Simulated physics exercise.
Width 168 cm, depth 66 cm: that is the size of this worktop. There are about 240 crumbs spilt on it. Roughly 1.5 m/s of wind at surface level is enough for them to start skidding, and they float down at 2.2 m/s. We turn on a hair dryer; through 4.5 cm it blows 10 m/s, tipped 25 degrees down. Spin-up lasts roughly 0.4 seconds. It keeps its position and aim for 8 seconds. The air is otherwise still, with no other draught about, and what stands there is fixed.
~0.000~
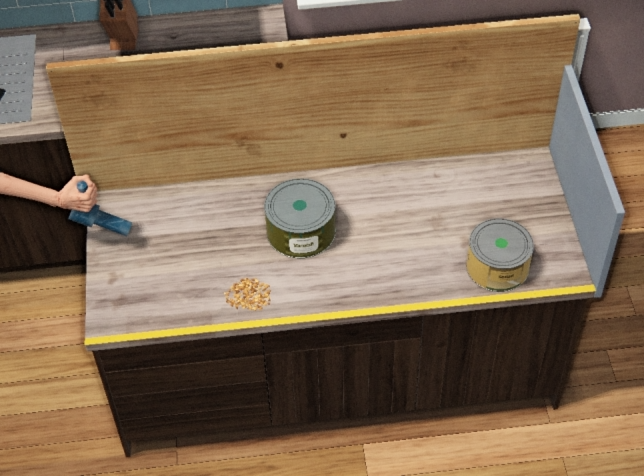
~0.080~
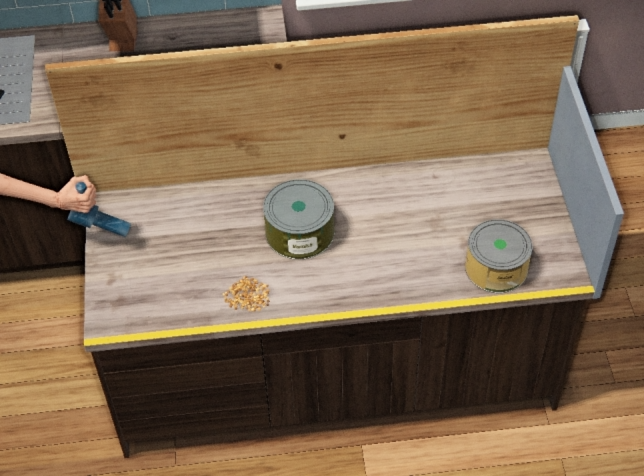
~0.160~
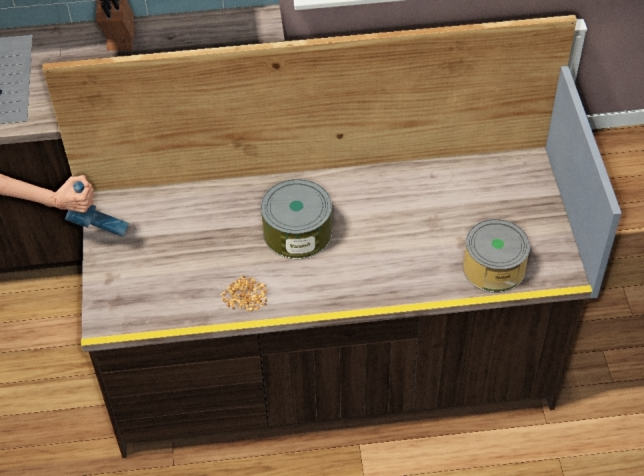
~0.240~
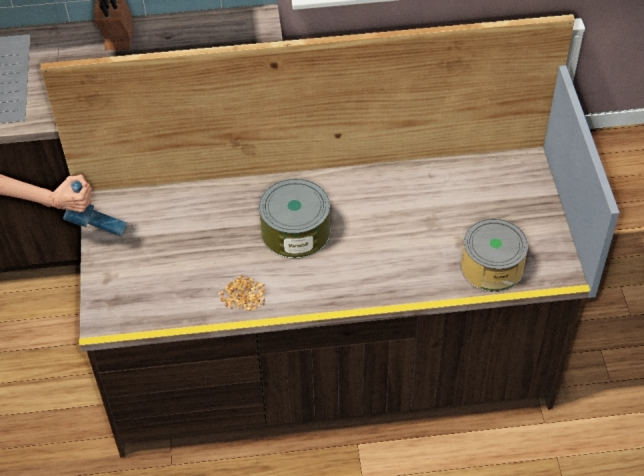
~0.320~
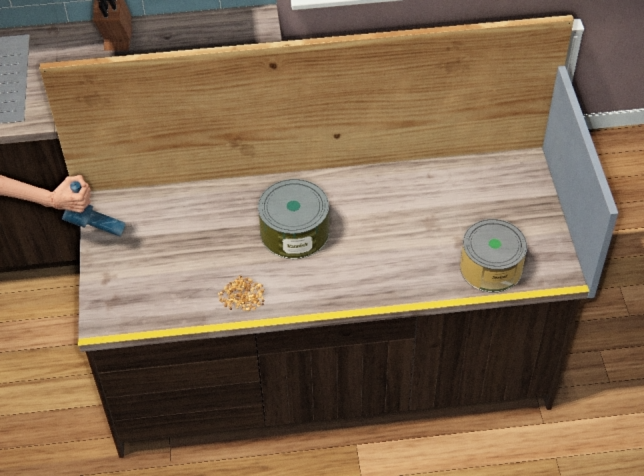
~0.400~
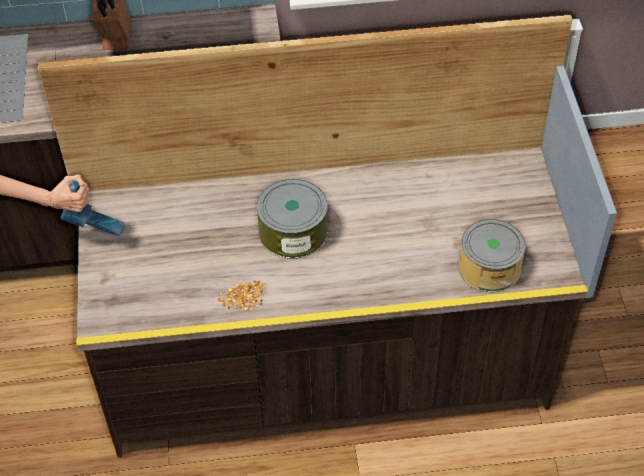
Crumbs lay still on the worktop near two large tins while a hand at the left held a blue hair dryer towards them, and then some of them shifted slightly to the right.
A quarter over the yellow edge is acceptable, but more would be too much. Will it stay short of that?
Beyond one in four.
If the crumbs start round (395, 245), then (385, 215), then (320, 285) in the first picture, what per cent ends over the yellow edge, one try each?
About 0, 0 and 90 in a hundred, in that order.
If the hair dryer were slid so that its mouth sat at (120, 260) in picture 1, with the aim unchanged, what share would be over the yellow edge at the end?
It would come out near 90 in a hundred.
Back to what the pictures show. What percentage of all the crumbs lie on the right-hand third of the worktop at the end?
Something close to 0 % ends up there.
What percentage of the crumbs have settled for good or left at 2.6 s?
100 per cent.
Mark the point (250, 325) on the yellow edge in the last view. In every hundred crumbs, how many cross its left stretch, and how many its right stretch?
0 % left, 100 % right.
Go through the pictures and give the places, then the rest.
In the first picture, the middle of the crumbs is near (248, 296), none has stirred yet and the mouth of the hair dryer is at (129, 229).
In the second picture, the middle of the crumbs is near (247, 297), none has stirred yet and the yellow edge is centred on (342, 319).
In the third picture, the middle of the crumbs is near (244, 296), none has stirred yet, the top of a large tin is at (296, 206) and the top of a large tin is at (498, 243).
In the fourth picture, the middle of the crumbs is near (242, 296) and none has stirred yet.
In the fifth picture, the middle of the crumbs is near (241, 296) and none has stirred yet.
In the sixth picture, the middle of the crumbs is near (245, 295), the farthest in sight from the hair dryer is at (261, 304) and about 25 % have left their places.
After 1.6 s the count stands so, 100 % are over the yellow edge.
After 2.6 s the count stands so, 100 % are over the yellow edge.
After 4.4 s the count stands so, 100 % are over the yellow edge.
After 8.0 s, at the end, 100 % are over the yellow edge.
